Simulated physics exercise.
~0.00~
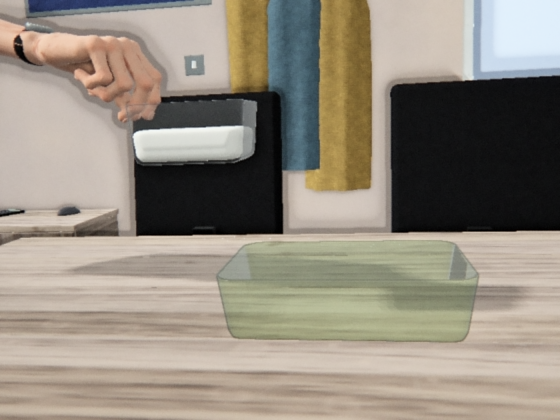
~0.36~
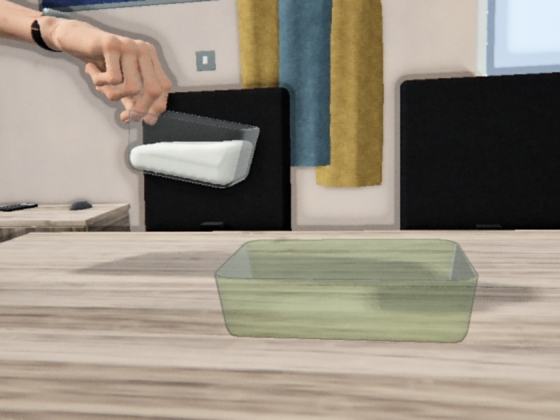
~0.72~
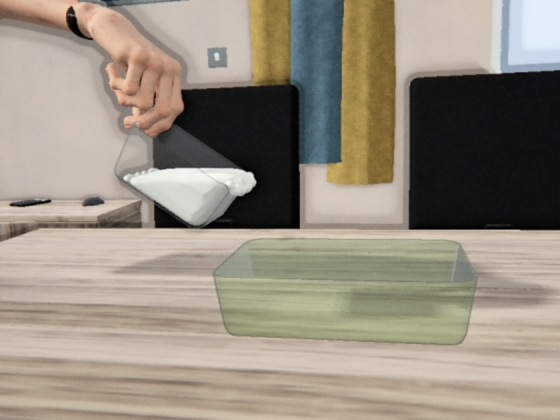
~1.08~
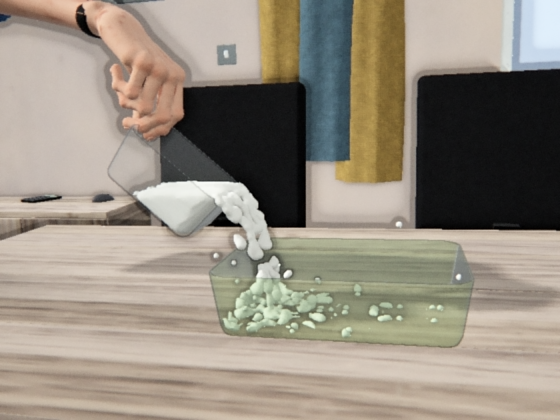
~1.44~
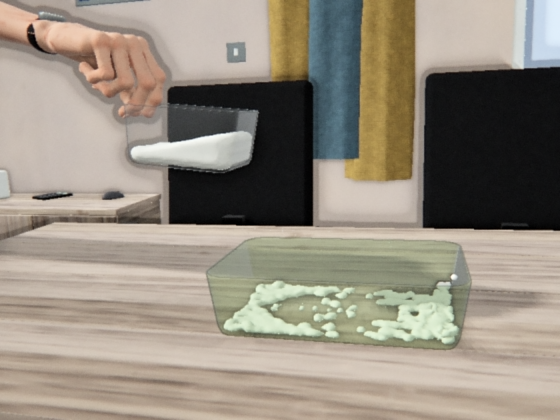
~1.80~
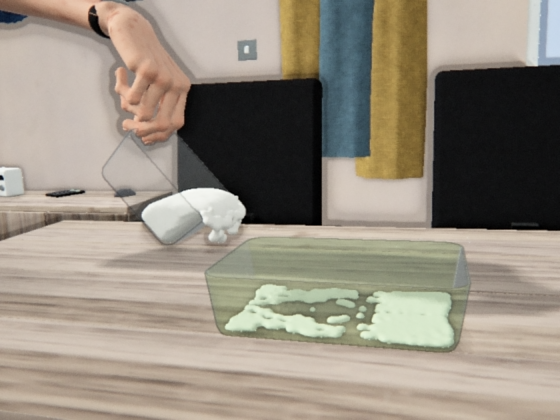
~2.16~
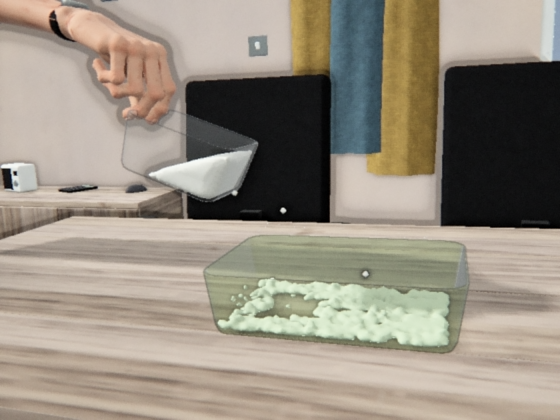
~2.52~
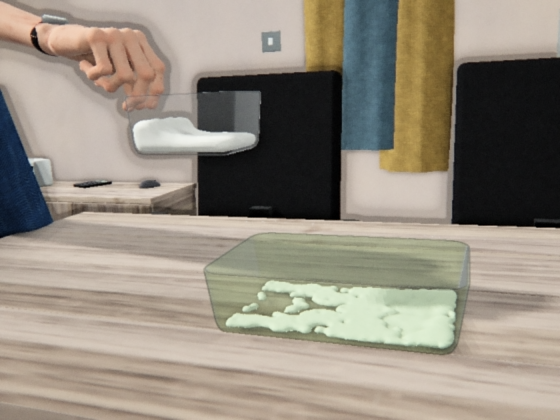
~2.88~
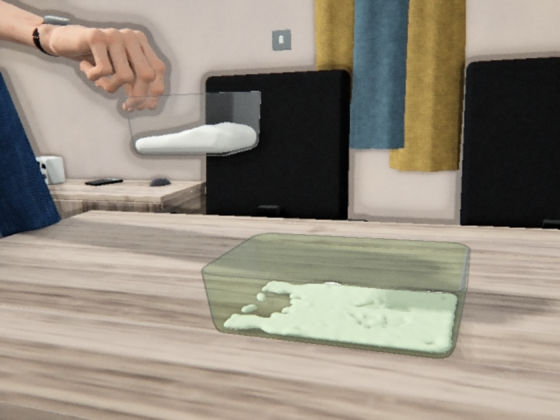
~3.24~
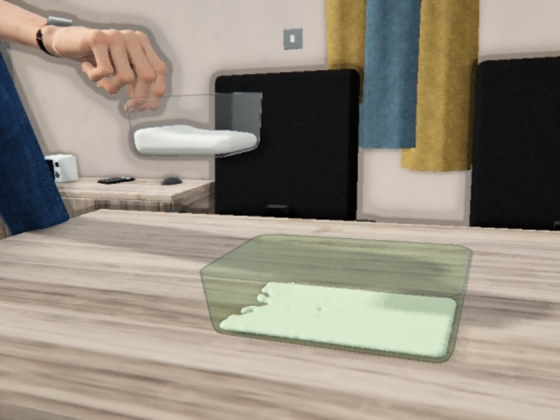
A hand tips a clear container of white liquid over an empty green-tinted dish on a wooden table, pours some in, eases back, then tilts steeply again before levelling it, leaving liquid spread across the dish's bottom and some still in the container.
